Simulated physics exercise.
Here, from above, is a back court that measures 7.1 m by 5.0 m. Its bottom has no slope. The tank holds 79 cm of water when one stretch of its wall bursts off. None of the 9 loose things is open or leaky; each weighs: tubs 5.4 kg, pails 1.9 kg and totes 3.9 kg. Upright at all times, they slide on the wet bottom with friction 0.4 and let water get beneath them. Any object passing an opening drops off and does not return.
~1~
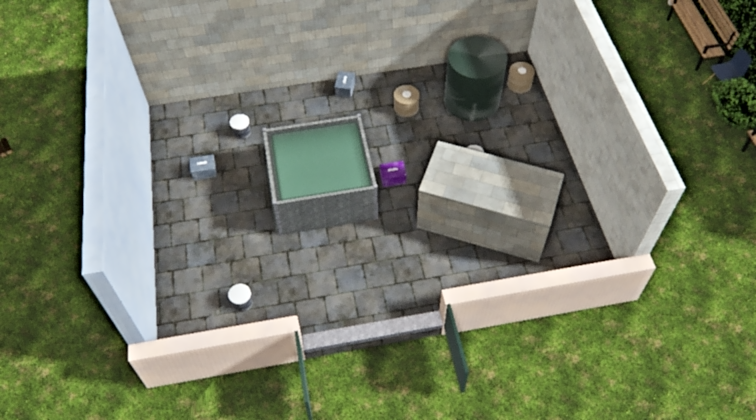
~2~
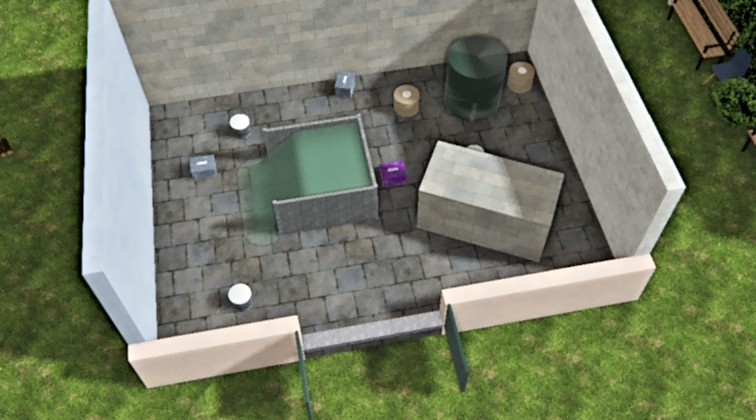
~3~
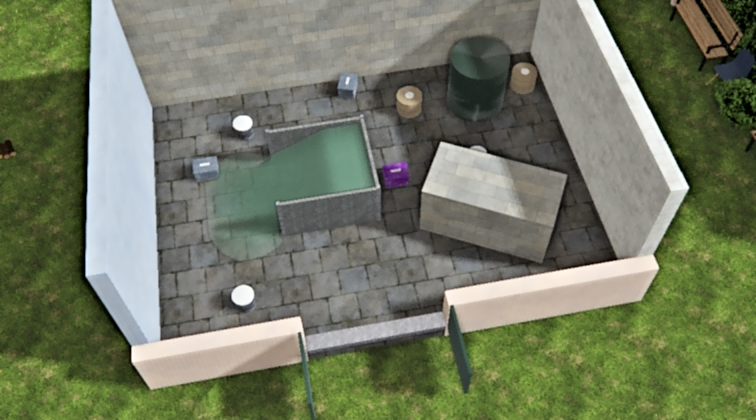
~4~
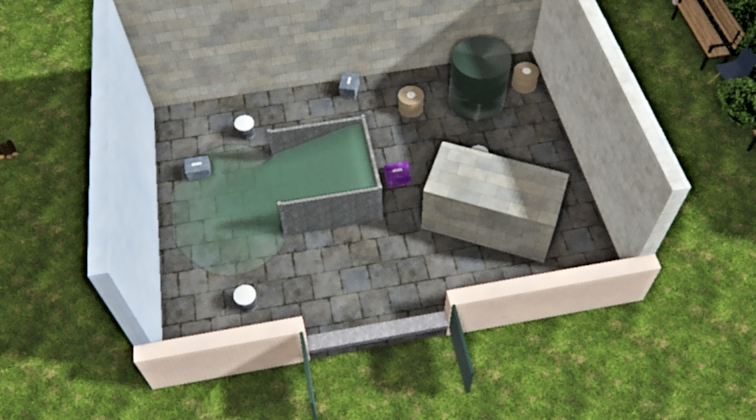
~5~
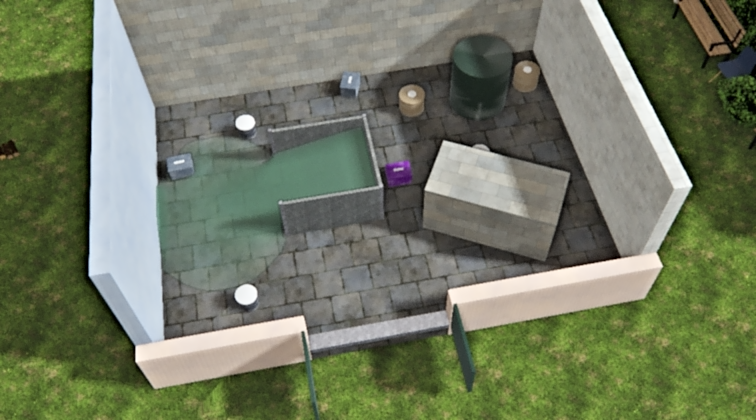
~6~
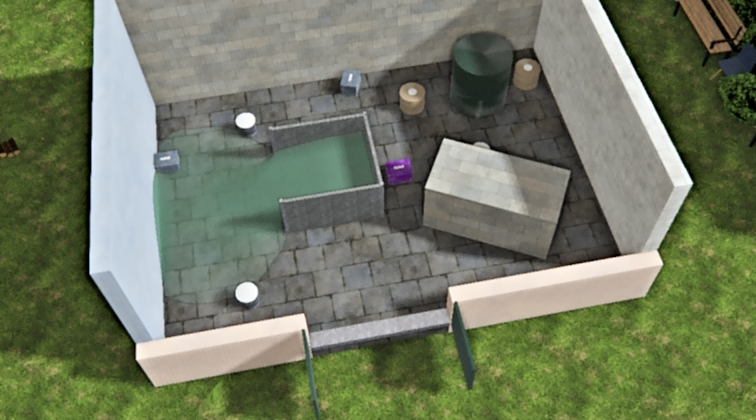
Green water poured out through the open left side of a square tank and spread across the paved court to the left wall, pushing one small gray box leftward while the other objects stayed put.
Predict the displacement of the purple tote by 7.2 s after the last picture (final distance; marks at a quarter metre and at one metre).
It is pushed partway.
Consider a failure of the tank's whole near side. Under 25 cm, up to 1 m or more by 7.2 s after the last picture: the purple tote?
In that case the purple tote holds its place.
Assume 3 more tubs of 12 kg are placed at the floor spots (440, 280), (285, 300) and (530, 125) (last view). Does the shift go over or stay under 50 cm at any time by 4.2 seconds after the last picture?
First beyond, then beyond, then within.
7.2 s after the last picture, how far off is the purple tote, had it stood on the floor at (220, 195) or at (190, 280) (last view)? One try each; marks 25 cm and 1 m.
I'd say it lands far off on the first try and it lands far off on the second.
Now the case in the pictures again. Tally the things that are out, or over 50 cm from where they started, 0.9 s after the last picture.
1.
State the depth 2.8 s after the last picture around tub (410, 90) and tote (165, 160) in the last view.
First roughly 3 cm, second roughly 4 cm.
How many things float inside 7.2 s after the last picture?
It comes to 9 of them.
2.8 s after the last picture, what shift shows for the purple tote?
It has shifted about 0 cm.
Then, 0.9 s after the last picture the purple tote is near (399, 168), 0.0 m from its start, aground; 0 of 9 are out; 1 afloat.
Then, 2.8 s after the last picture the purple tote is near (399, 168), 0.0 m from its start, aground; 0 of 9 are out; 1 afloat.
Then, 4.8 s after the last picture the purple tote is near (394, 162), 0.1 m from its start, aground; 0 of 9 are out; 5 afloat.
Then, 7.2 s after the last picture the purple tote is near (379, 142), 0.6 m from its start, afloat; 0 of 9 are out; 9 afloat.
